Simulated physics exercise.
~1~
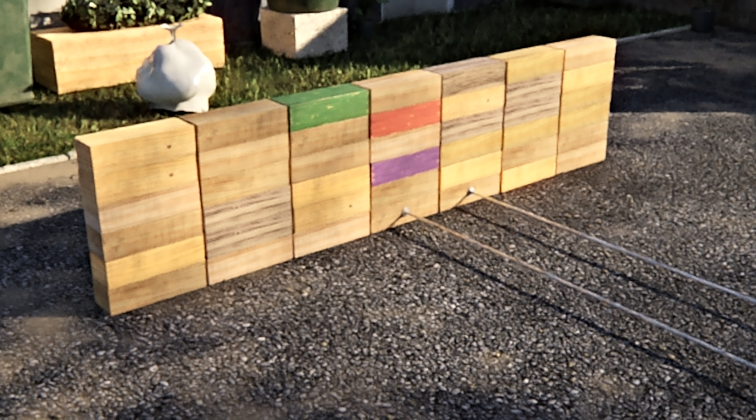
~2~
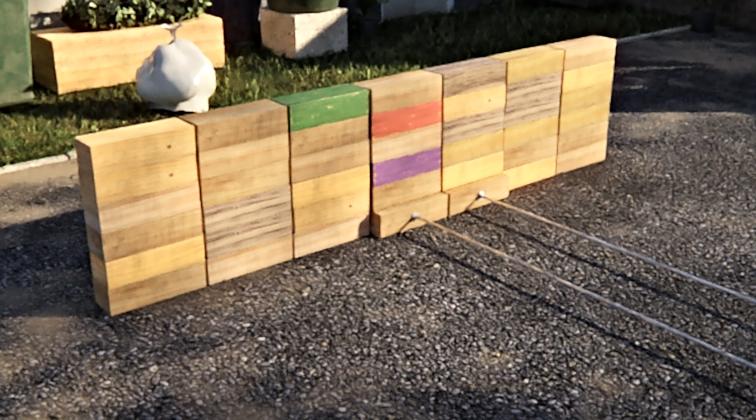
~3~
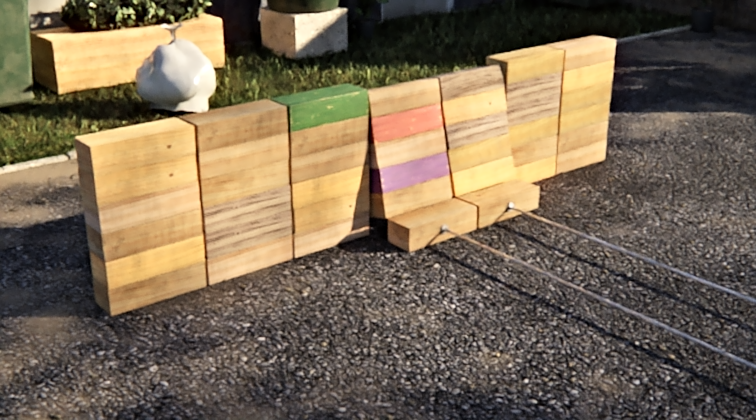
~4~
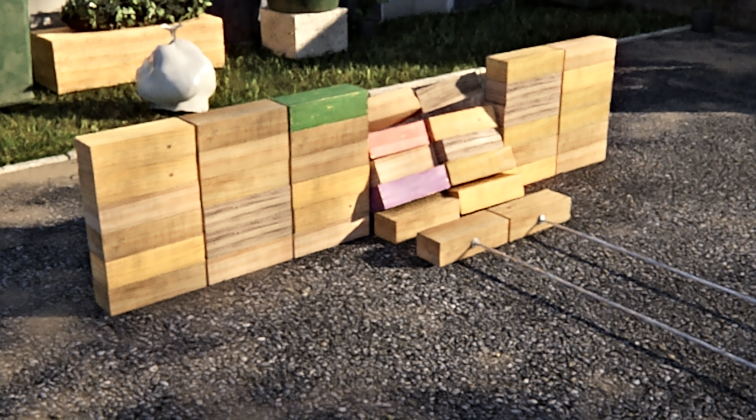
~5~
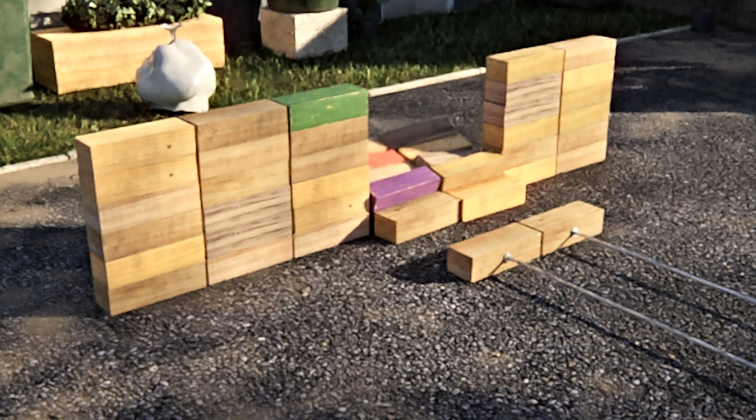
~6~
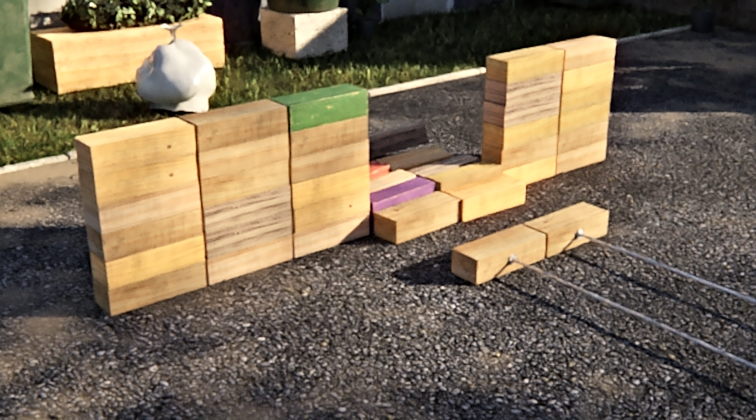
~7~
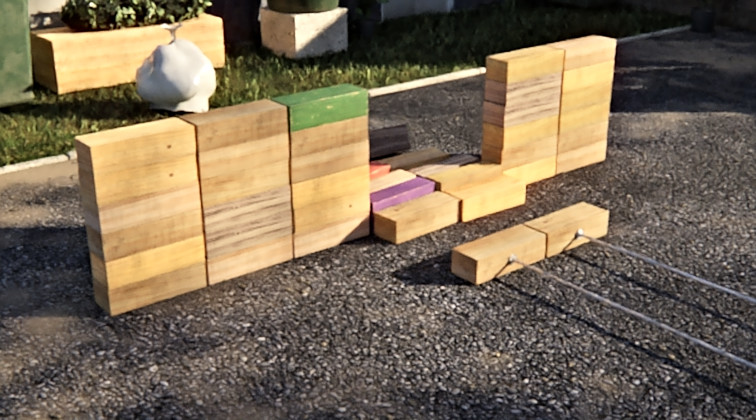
At the start, a wall of stacked wooden blocks stands on dark pavement beside grass, with a green, a red and a purple block among the plain ones. Two thin rods attached to neighbouring blocks in the bottom row draw the pair out toward the right. The two columns above tilt backward, the red and purple blocks leaning with them. Then the columns break apart and tumble down behind the wall line, opening a gap. The pulled pair stops clear on the pavement, the red and purple blocks lie tipped on their sides, and the green block stays put beside the gap.
